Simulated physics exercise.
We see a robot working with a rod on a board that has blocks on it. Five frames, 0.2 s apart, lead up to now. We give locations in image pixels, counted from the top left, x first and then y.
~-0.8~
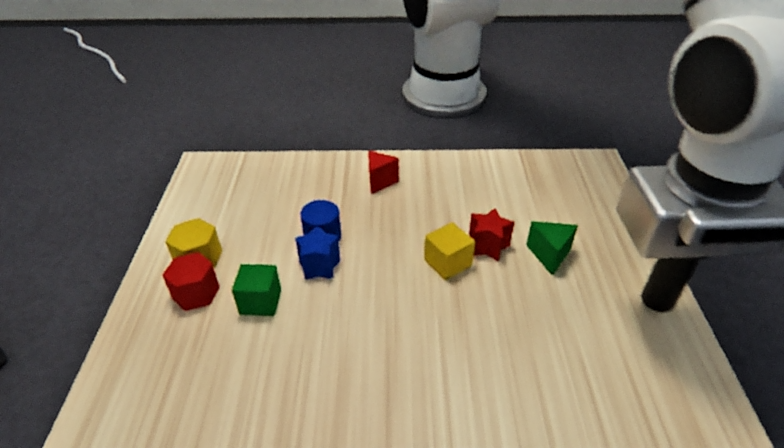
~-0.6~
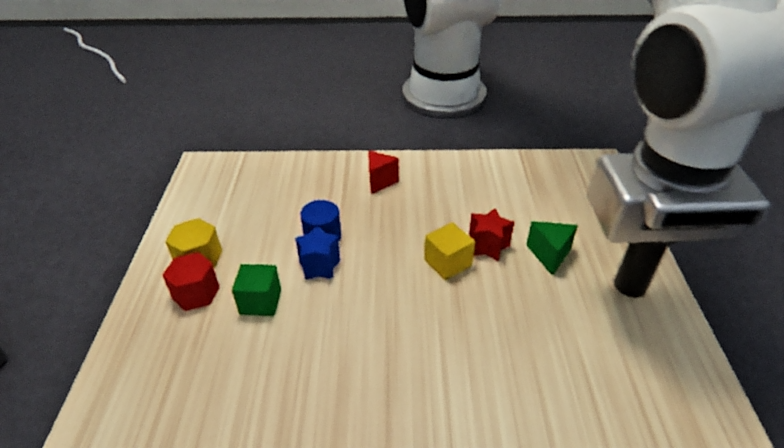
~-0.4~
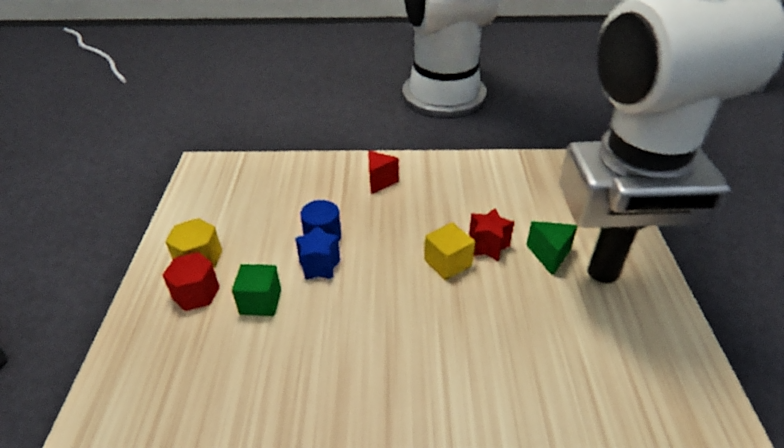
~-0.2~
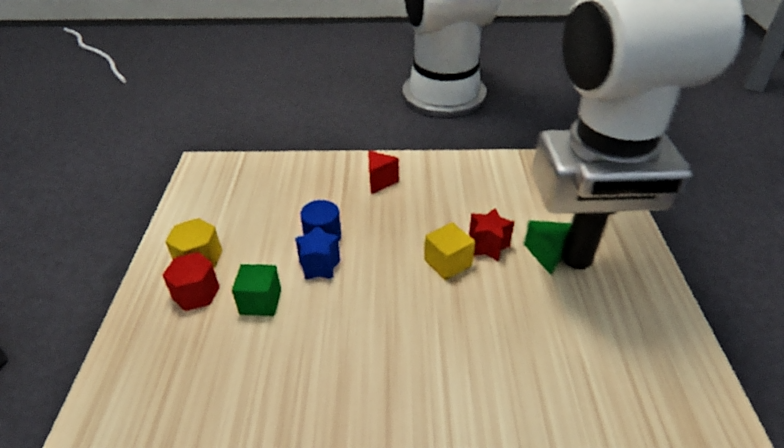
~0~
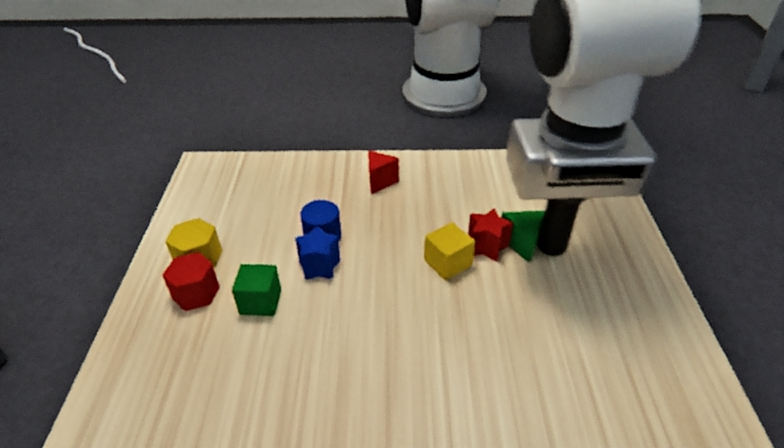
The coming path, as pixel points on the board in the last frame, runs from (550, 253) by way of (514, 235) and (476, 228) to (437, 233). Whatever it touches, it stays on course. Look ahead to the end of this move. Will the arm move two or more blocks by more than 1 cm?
Final answer: Yes.
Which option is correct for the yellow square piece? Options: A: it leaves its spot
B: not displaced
It's A.
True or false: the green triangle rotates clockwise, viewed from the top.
True - the claim holds.
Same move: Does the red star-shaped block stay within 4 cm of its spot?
I expect not.
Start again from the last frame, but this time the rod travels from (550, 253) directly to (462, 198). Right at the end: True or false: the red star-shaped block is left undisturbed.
The statement is incorrect.
What follows on the original path. One third of the way, rod (515, 228); yellow square piece (443, 241); red star-shaped block (470, 221), turned 20° anticlockwise; green triangle (489, 205), turned 20° anticlockwise.
Two thirds of the way, rod (476, 222); yellow square piece (437, 248), turned 15° anticlockwise; red star-shaped block (443, 222), turned 65° anticlockwise; green triangle (451, 197), turned 15° anticlockwise.
At the end, rod (438, 226); yellow square piece (434, 251), turned 35° anticlockwise; red star-shaped block (422, 224), turned 90° anticlockwise; green triangle (426, 192), turned 35° clockwise.
